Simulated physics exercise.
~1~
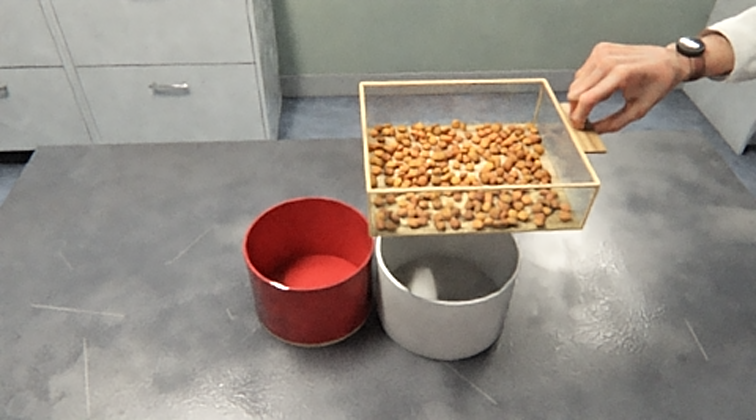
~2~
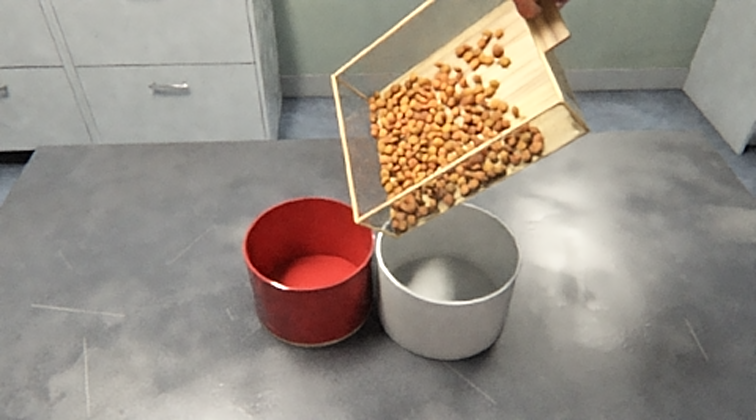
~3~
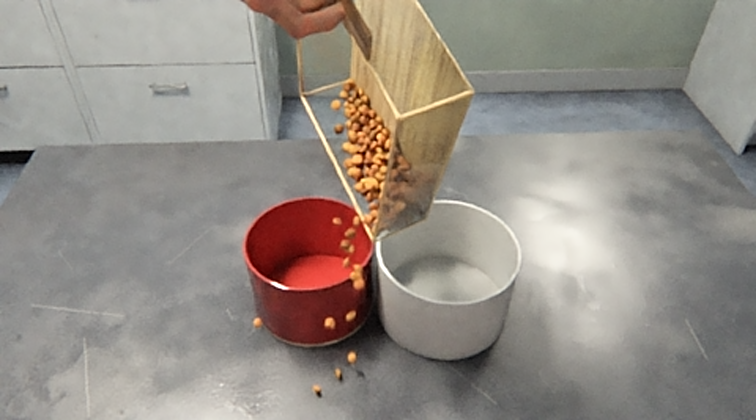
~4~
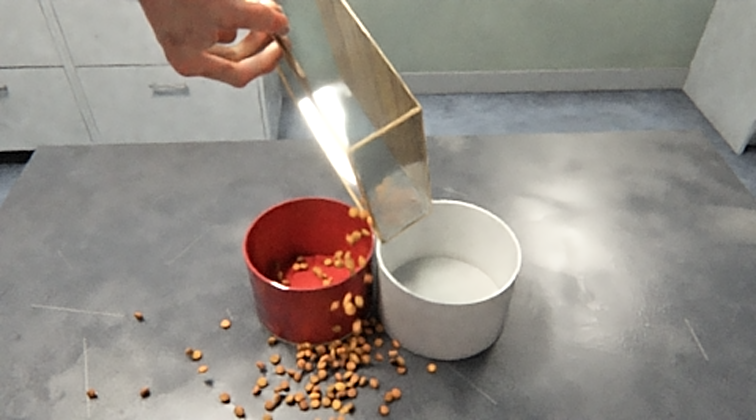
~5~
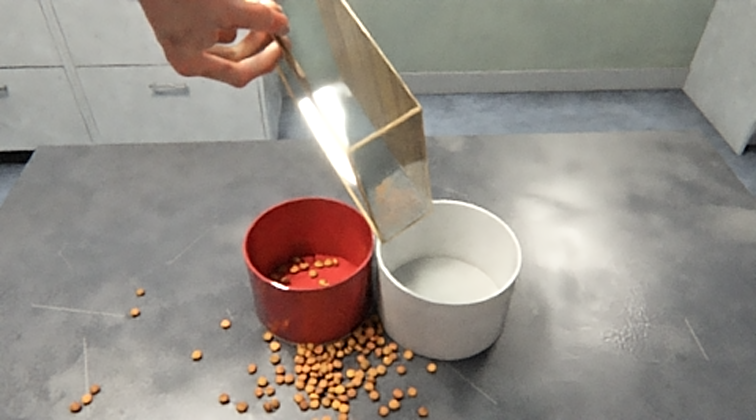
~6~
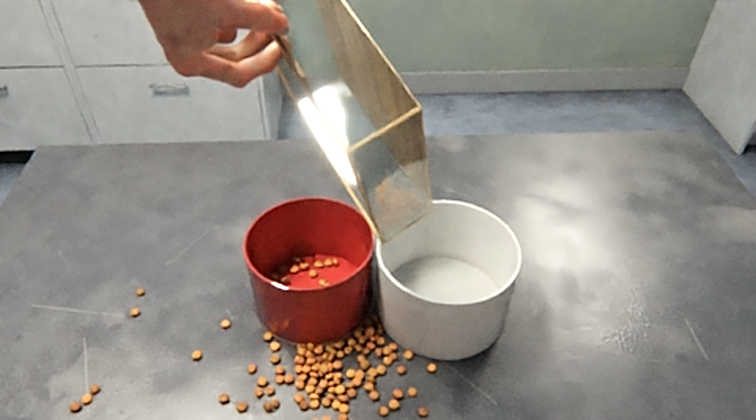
To begin with, a hand holds a clear-sided, wood-framed tray of brown kibble above a red pot and a white pot standing side by side on a dark table. The hand lifts and swings over to the left, tipping the tray steeply so the pieces slide toward its lower corner. Kibble then spills out near the red pot's right side, some falling in and some dropping in front. The tray tilts further and stops, still held over the pots. At the end, a scattered pile lies on the table, some pieces rest in the red pot, and the white pot looks empty.
